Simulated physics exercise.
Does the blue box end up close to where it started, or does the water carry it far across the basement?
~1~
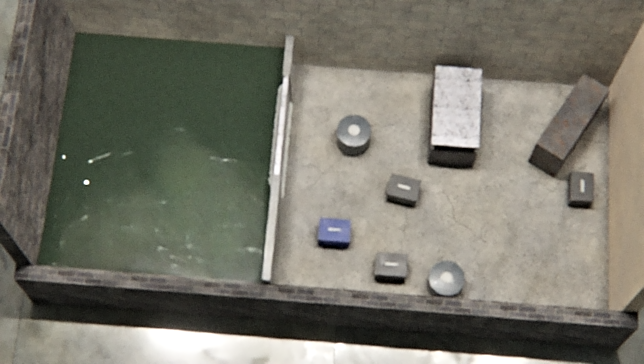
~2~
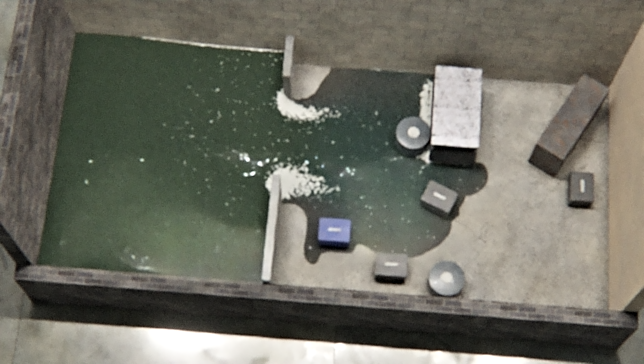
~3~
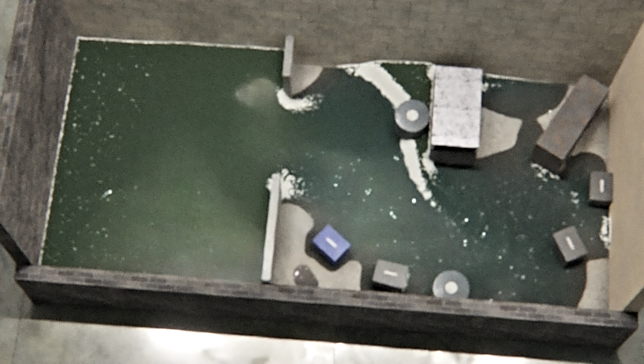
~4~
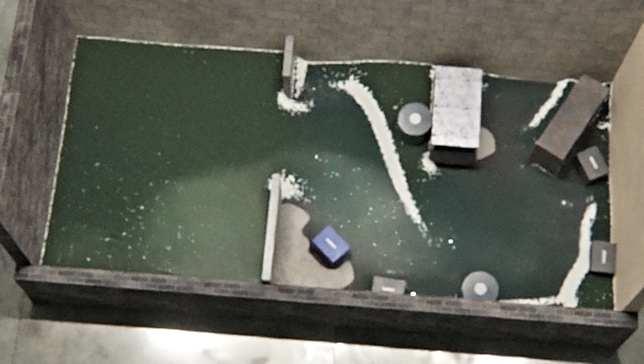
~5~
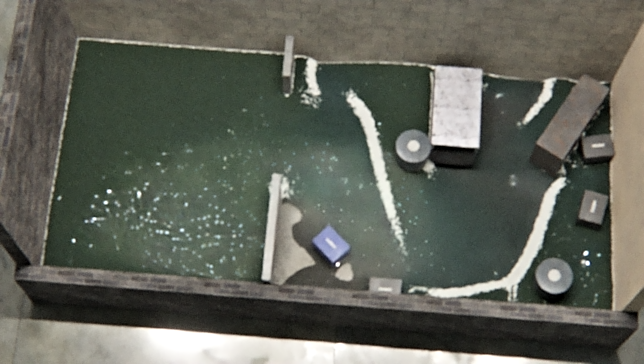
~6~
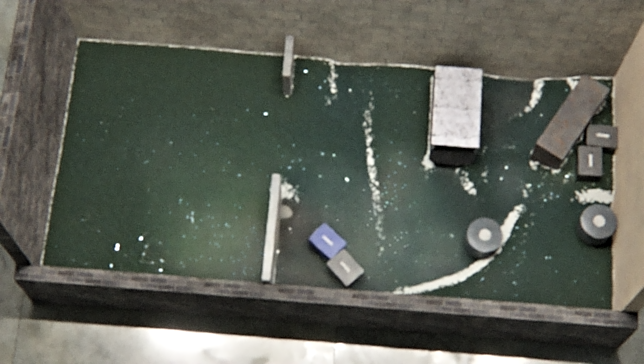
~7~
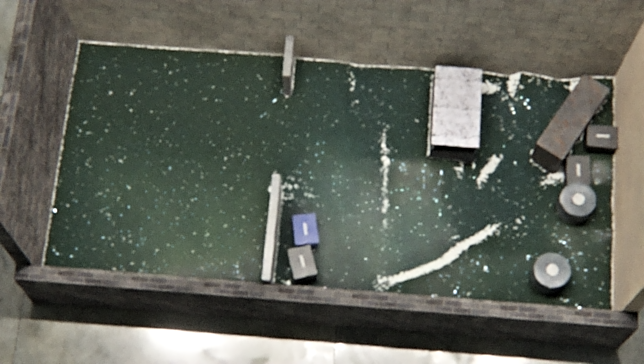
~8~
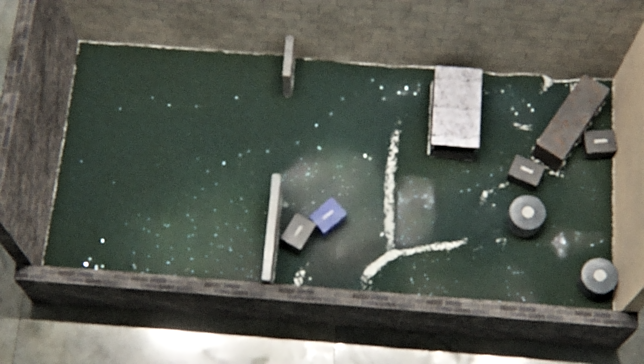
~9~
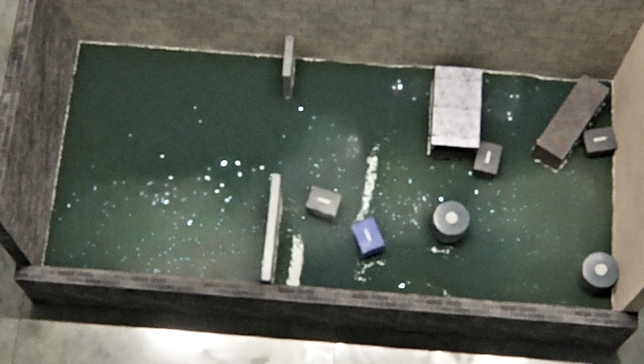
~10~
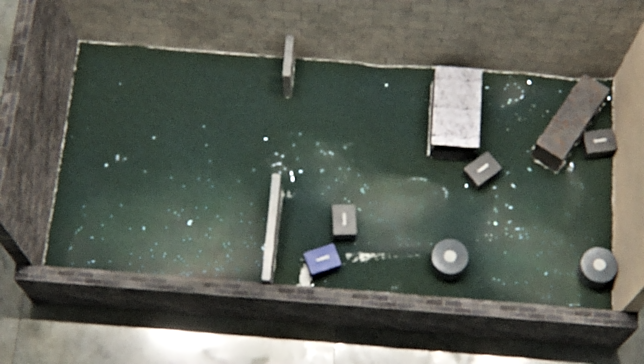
It ends up close to where it started. The water turns it and shifts it about, but it finishes only a short way off, near the lower part of the divider.
